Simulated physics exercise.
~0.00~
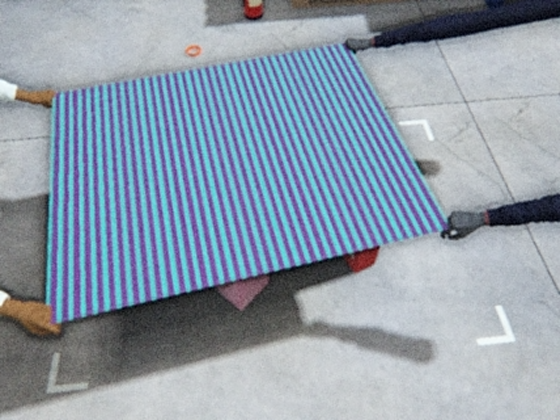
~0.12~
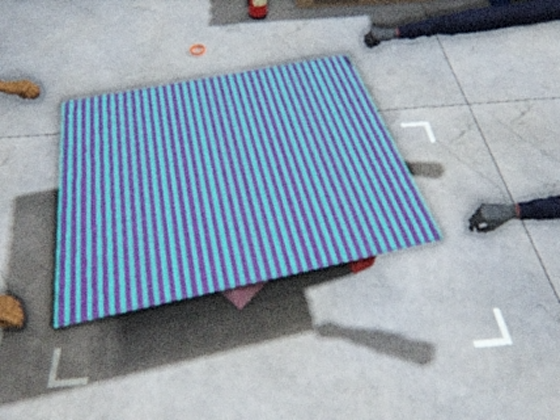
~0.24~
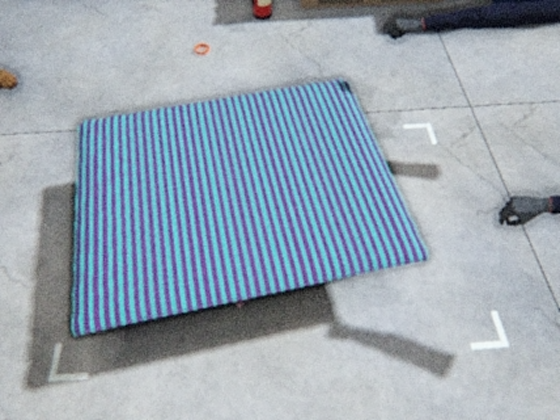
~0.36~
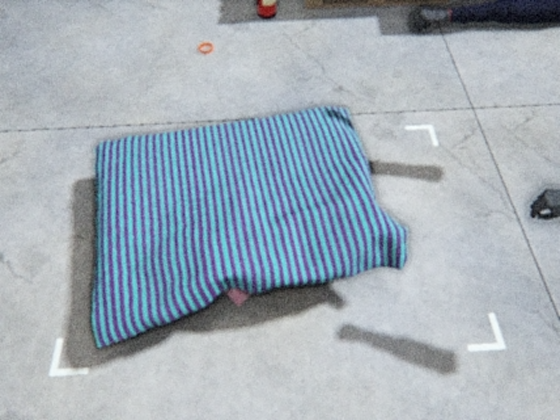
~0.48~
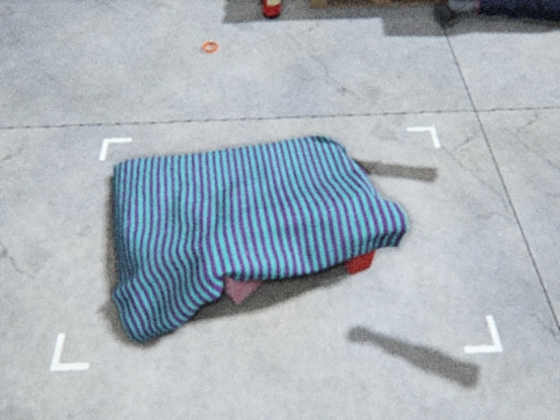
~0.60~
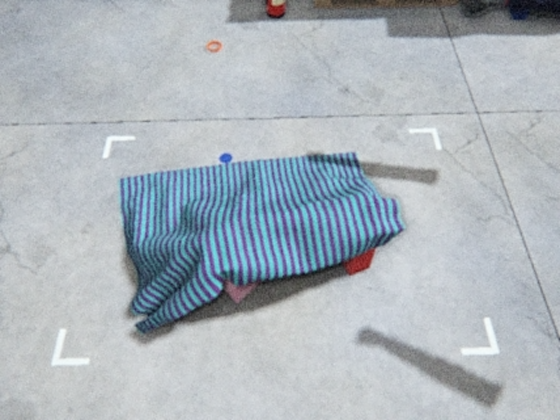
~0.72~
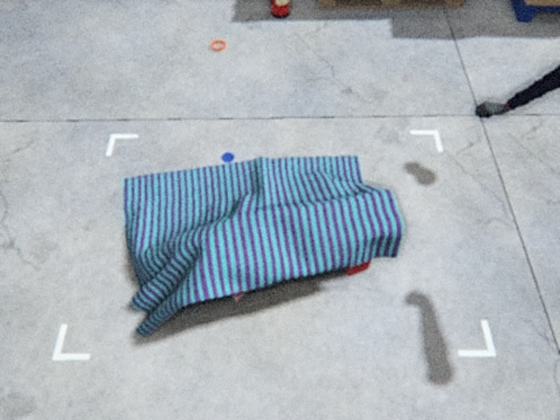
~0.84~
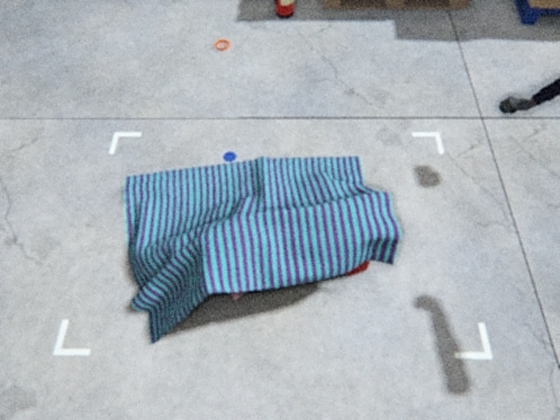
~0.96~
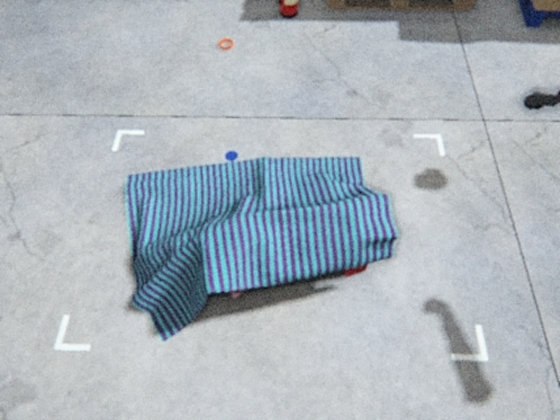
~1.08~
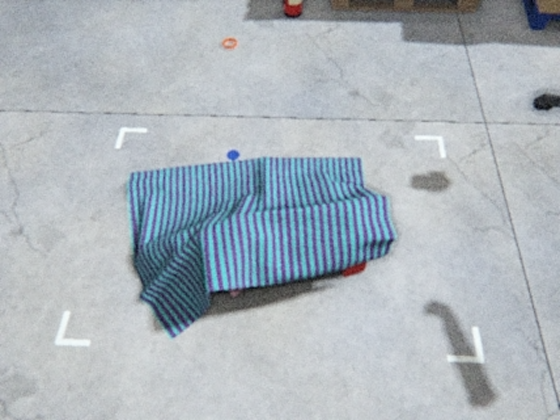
Hands release a striped blanket, which drops and settles crumpled, leaving a blue lid uncovered.
